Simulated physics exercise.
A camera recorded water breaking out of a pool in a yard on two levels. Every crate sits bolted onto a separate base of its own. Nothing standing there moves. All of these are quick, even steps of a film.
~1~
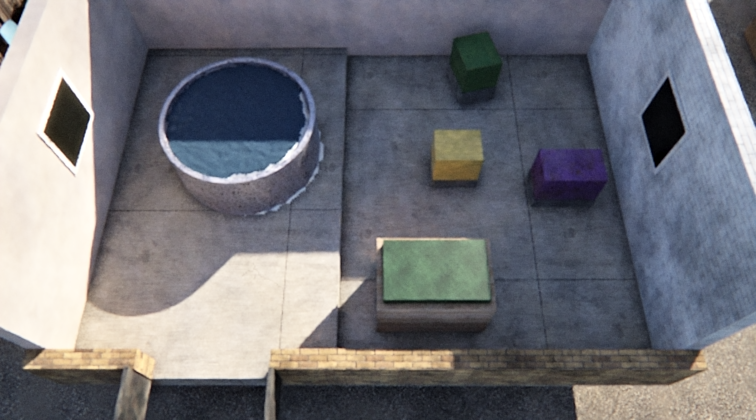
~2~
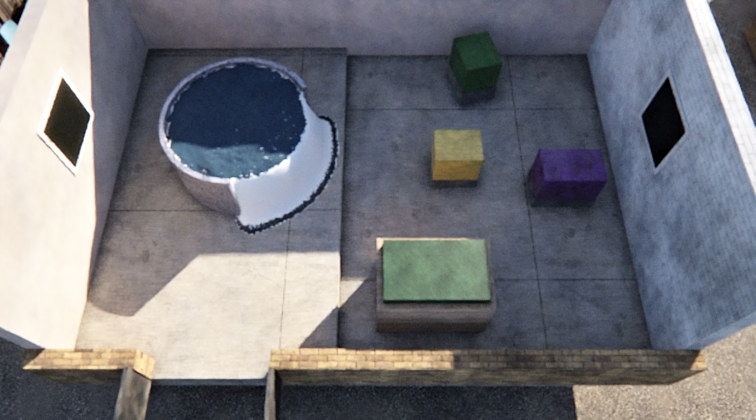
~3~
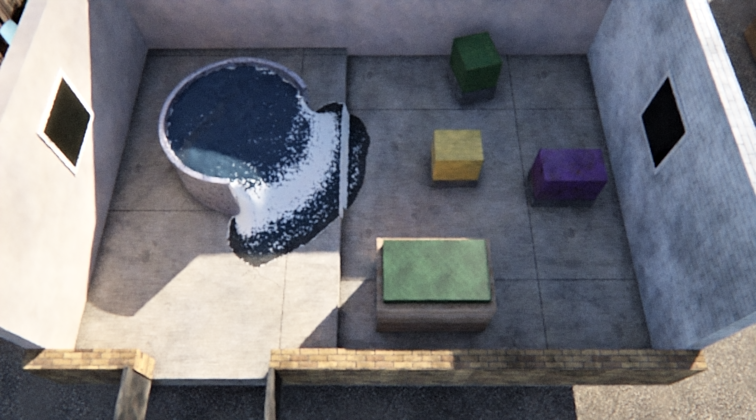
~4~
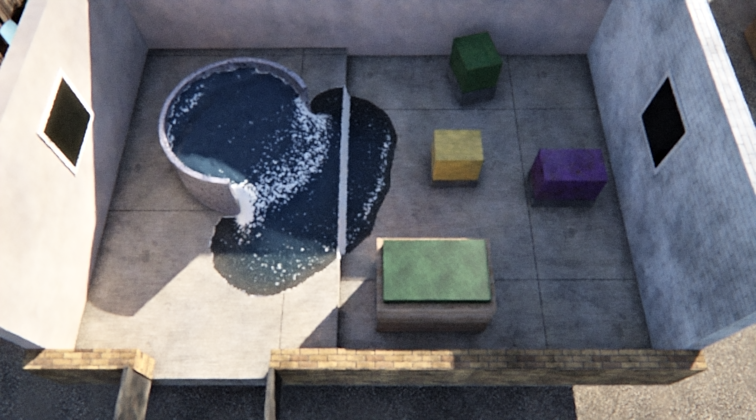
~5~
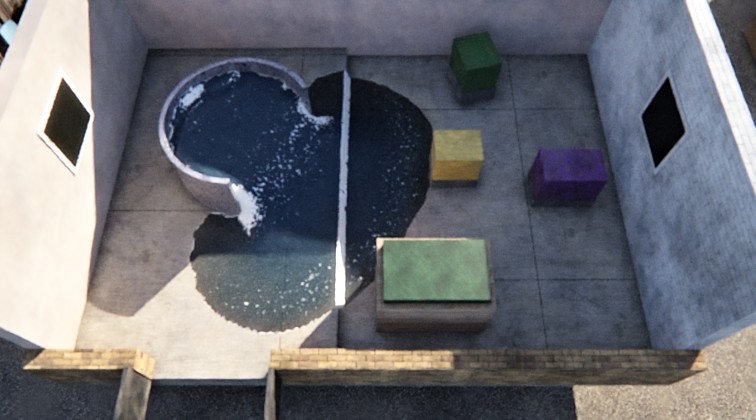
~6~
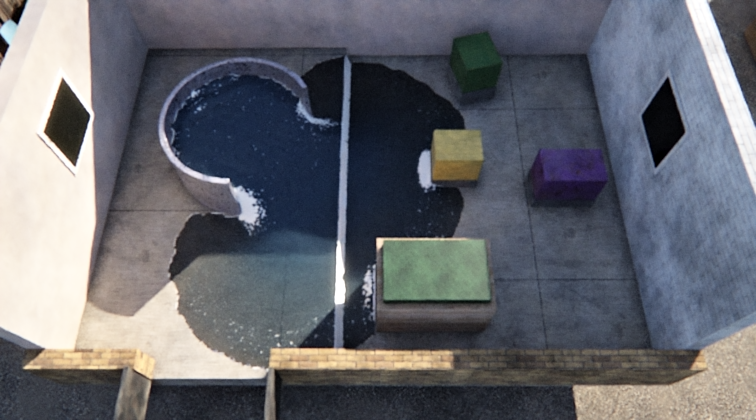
A round pool in a walled yard broke open on its lower right side, and dark water poured out, spread widely over both levels, and reached the yellow block and the green-topped box.
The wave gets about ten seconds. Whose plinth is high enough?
In the end yellow crate: Wet; green crate: Dry; purple crate: Wet.
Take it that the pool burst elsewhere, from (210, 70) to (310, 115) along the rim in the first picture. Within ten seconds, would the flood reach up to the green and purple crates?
Note - green goes wet, purple goes wet.
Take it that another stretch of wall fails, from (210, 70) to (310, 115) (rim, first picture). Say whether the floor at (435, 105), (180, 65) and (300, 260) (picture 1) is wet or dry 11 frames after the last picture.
First spot drenched, second drenched, third unwetted.
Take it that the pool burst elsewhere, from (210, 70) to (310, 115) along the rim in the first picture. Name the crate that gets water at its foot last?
Answer: The crate marked purple.
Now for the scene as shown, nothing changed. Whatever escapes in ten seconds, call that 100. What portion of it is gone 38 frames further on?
Something close to 85 percent by that point.
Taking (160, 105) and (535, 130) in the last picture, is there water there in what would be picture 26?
Going by the order given, the first is still bare and the second inundated.
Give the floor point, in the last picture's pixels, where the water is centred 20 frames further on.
I'd point to (450, 218).
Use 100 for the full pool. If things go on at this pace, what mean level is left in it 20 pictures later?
About 14 %.
A moment on, water covers 50 % of the floor; the yellow crate water round its plinth, the green crate water round its plinth, the purple crate water round its plinth.
Next, water covers 65 % of the floor; the yellow crate water round its plinth, the green crate water round its plinth, the purple crate water round its plinth.
Then, water covers 70 % of the floor; the yellow crate water round its plinth, the green crate water round its plinth, the purple crate water round its plinth.
Later, water covers 70 % of the floor; the yellow crate water round its plinth, the green crate water round its plinth, the purple crate water round its plinth.
In the end, water covers 70 % of the floor; the yellow crate was topped, the green crate stayed above the water, the purple crate was topped.
